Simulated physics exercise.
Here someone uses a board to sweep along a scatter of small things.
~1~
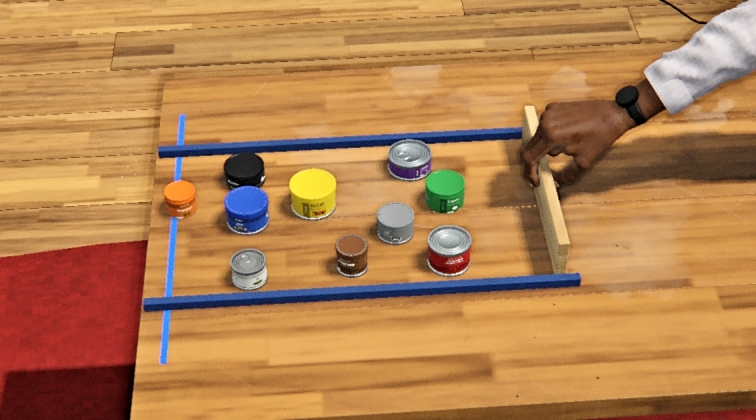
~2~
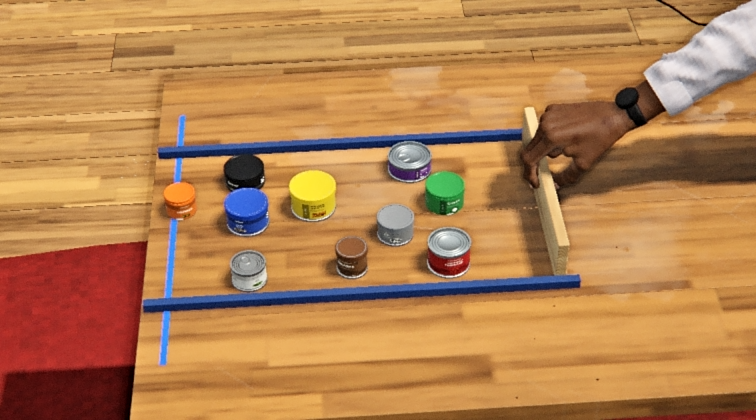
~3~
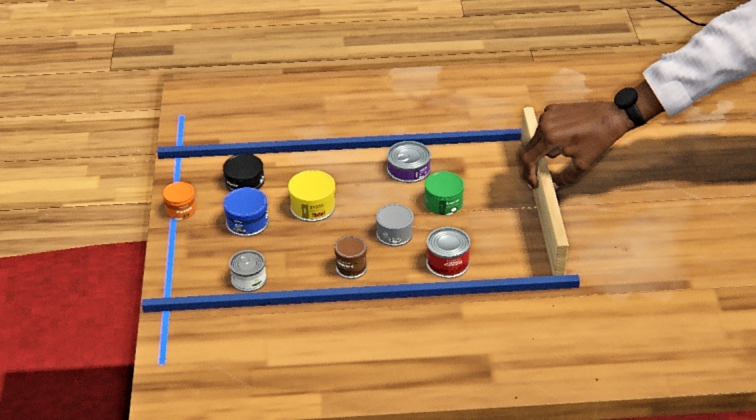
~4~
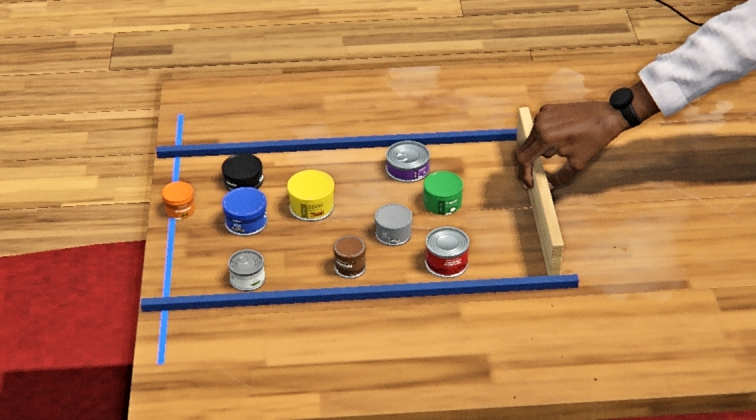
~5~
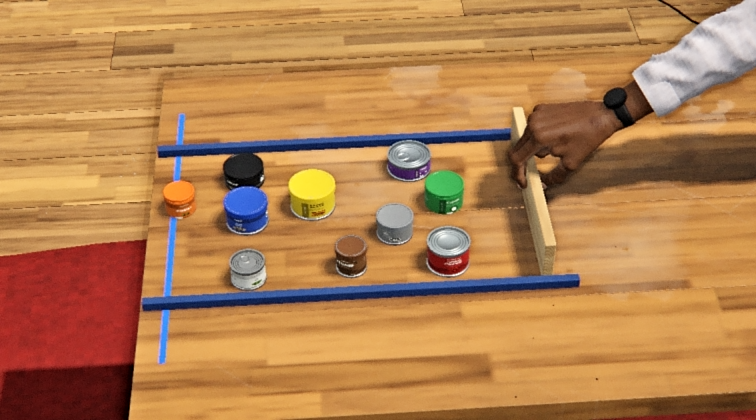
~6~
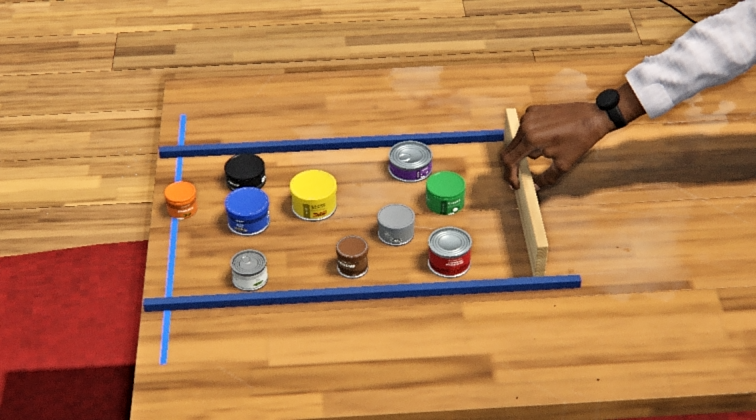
A dark-skinned hand in a pale sleeve and black wristwatch grips an upright wooden board at the right of a wooden tabletop, seen from above at an angle. Between two blue rails sit ten small tins and tubs, orange on a light-blue tape line at left, then black, blue, white, yellow, brown, grey, purple, green and red. The hand slides the board slightly left while the containers stay put.
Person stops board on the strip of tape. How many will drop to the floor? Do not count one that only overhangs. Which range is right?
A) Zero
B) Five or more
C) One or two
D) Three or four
Five or more (B).
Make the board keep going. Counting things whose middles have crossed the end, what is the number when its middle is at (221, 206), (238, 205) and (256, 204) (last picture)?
In order, that gives 1, then 0, then 0.
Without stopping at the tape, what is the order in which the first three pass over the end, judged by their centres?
It runs the orange tub, the black tub, and lastly the yellow tin.
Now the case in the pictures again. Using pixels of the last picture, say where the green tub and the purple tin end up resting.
In the last picture they sit at about (155, 202) and about (156, 170).
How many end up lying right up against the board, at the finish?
4 touch it.
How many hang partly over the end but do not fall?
4 is the number.
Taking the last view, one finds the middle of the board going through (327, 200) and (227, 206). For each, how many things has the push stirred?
9 and 10.
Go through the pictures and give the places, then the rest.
The first picture shows orange tub (181, 200); black tub (245, 173); blue tin (247, 211); board (544, 188); tape (174, 226).
The second picture shows black tub (244, 174); grey tin (395, 225).
The third picture shows blue tin (246, 212); purple tin (409, 162).
The fourth picture shows orange tub (179, 200); yellow tin (311, 196).
The fifth picture shows black tub (244, 173); red tin (448, 252).
The sixth picture shows orange tub (181, 200); black tub (245, 174); blue tin (248, 212); board (524, 190); tape (174, 226).
A little later, none off yet; orange tub at rest near (181, 200); black tub at rest near (245, 174); blue tin at rest near (248, 212).
Next, none off yet; orange tub at rest near (181, 200); black tub shifted about its own width near (221, 161); blue tin shifted a little near (230, 216).
When it is over, the number that fall off is five or more; down, brown pot, yellow tin, white pot, blue tin, black tub and orange tub.
